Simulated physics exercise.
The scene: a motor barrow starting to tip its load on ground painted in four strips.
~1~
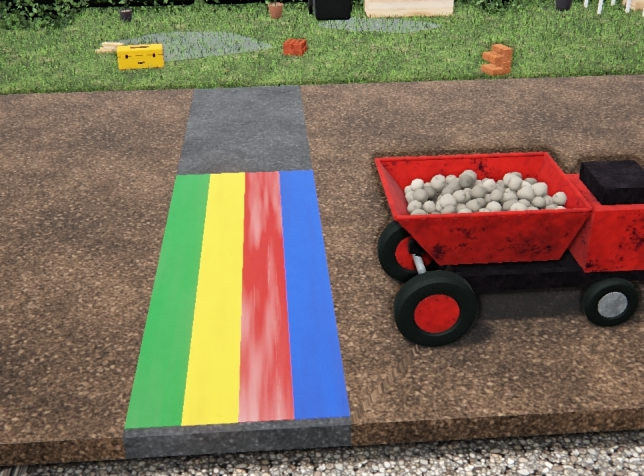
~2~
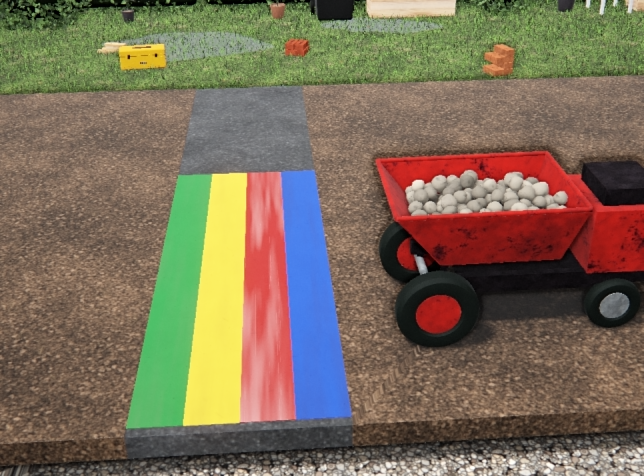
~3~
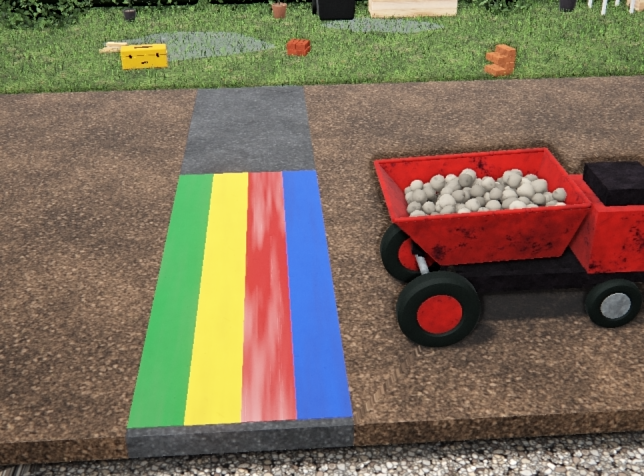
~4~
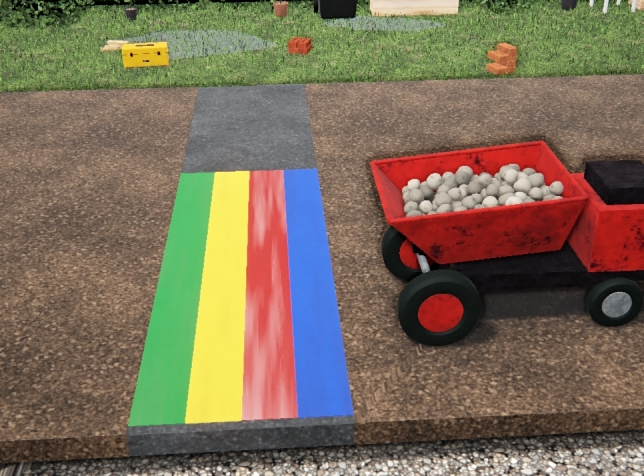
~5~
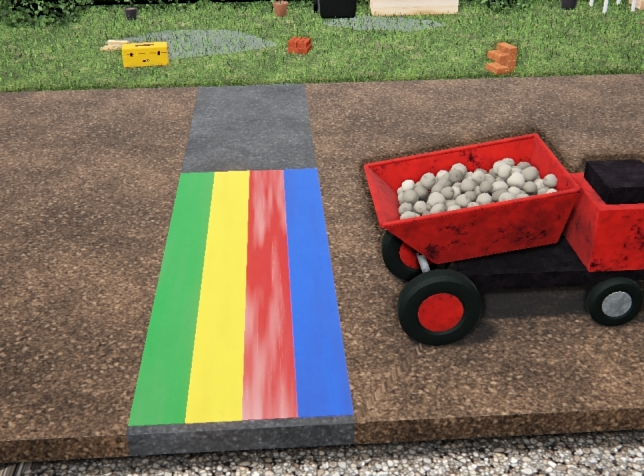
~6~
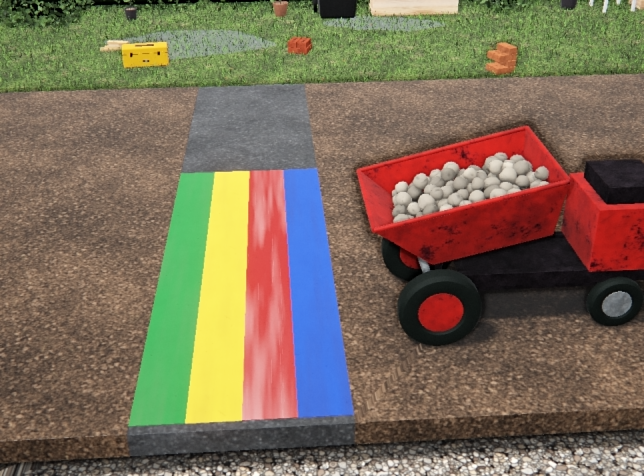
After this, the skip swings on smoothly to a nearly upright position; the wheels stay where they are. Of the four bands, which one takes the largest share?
Red.
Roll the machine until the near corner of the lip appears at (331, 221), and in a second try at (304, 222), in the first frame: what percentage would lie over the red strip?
Position 1 near 10 %, position 2 near 0 %.
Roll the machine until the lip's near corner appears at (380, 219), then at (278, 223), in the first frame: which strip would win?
The red one the first time, the green strip the second time.
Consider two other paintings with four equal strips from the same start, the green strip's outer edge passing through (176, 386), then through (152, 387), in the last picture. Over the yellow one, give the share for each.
I'd put it at some 20 % for the first and some 10 % for the second.
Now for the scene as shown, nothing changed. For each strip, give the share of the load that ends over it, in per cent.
Percentages: Blue 20, red 40, yellow 10, green 5.
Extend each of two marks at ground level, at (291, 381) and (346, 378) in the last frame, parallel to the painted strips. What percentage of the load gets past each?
Estimate, first then second: 50 %, 70 %.
Shortly afterwards, skip tipped steeply; the whole lot in the skip.
Next, skip tipped steeply; the bulk in the skip; a little over the blue strip; a little over the red strip; only a few over the yellow strip.
Some moments later, skip tipped right over; near a quarter in the skip; near a quarter over the blue strip; near a third over the red strip; a little over the yellow strip; only a few over the green strip.
In the end, skip tipped right over; near a quarter in the skip; near a quarter over the blue strip; near a third over the red strip; a little over the yellow strip; only a few over the green strip.
